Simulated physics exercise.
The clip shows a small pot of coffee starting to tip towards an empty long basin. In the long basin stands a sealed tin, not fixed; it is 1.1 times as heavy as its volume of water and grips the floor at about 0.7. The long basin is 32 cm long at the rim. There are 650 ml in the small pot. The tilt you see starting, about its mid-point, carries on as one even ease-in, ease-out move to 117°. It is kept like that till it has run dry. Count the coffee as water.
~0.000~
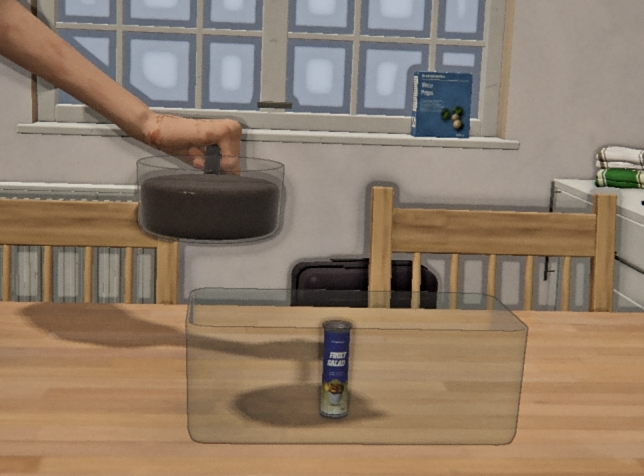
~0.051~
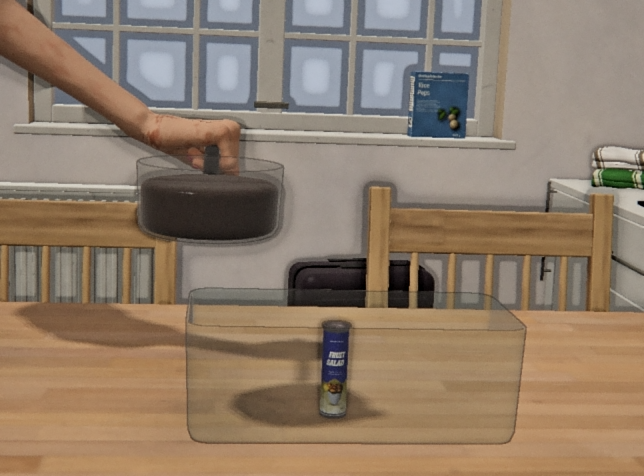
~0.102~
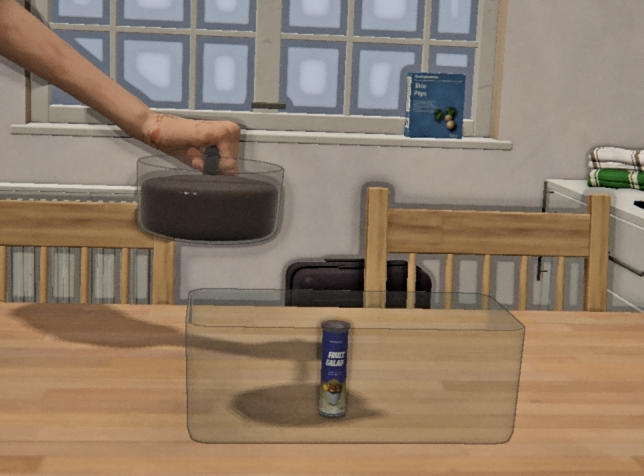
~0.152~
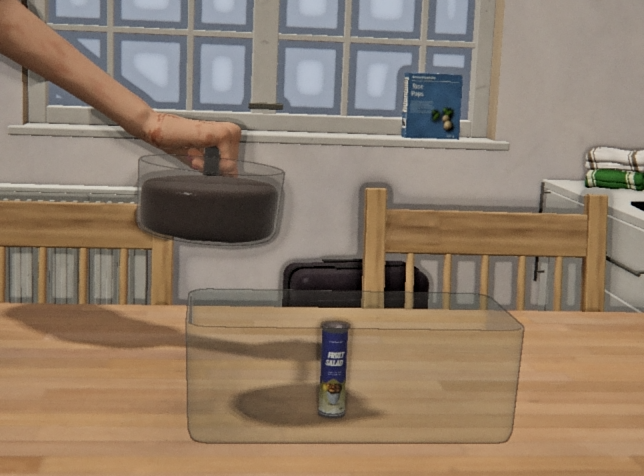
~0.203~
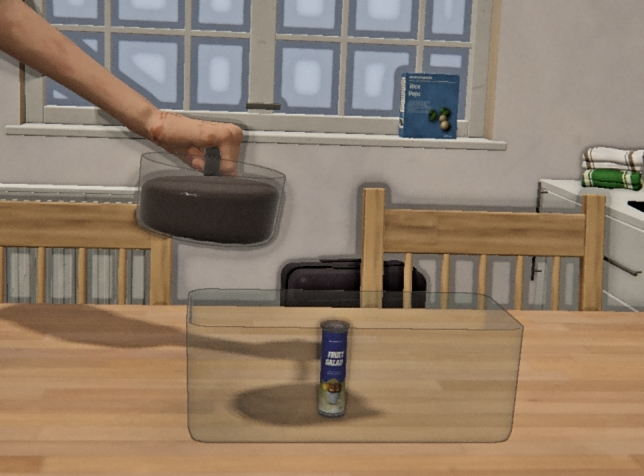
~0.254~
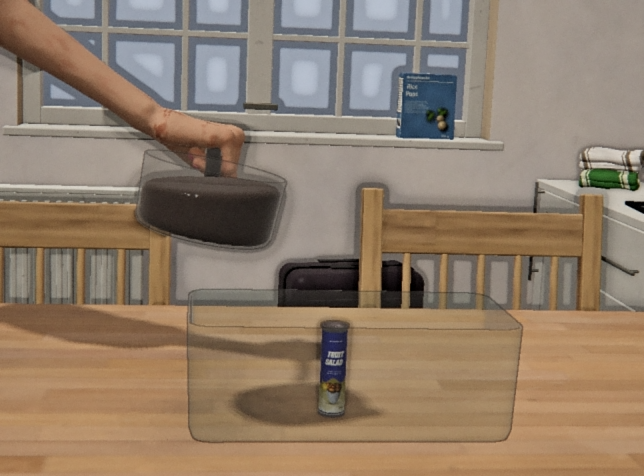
A hand held a small clear pot of dark coffee above a wooden table, steady at first, then tilted it slightly to the right near a long see-through basin with a fruit salad tin.
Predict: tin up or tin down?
It remains upright.
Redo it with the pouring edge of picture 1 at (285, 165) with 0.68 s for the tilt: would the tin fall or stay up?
Then it topples.
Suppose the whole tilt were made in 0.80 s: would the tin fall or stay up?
Then it falls.
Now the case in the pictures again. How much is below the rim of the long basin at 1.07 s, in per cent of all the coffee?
Some 90 per cent.
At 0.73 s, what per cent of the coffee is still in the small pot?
About 54 per cent.
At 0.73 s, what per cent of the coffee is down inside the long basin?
Near 16 in a hundred.
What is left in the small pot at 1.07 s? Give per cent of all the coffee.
About 6 per cent.
By 0.73 s the tilt is 67° and 53 per cent is still to pour; the tin stands where it began.
By 1.07 s the tilt is 107° and 6 per cent is still to pour; the tin stands 1 cm from where it began.
By 1.44 s the tilt is 117° and 0 per cent is still to pour; the tin stands 1 cm from where it began.
By 1.83 s the tilt is 117° and 0 per cent is still to pour; the tin stands 1 cm from where it began.
At rest the tin stands 1 cm from where it began.
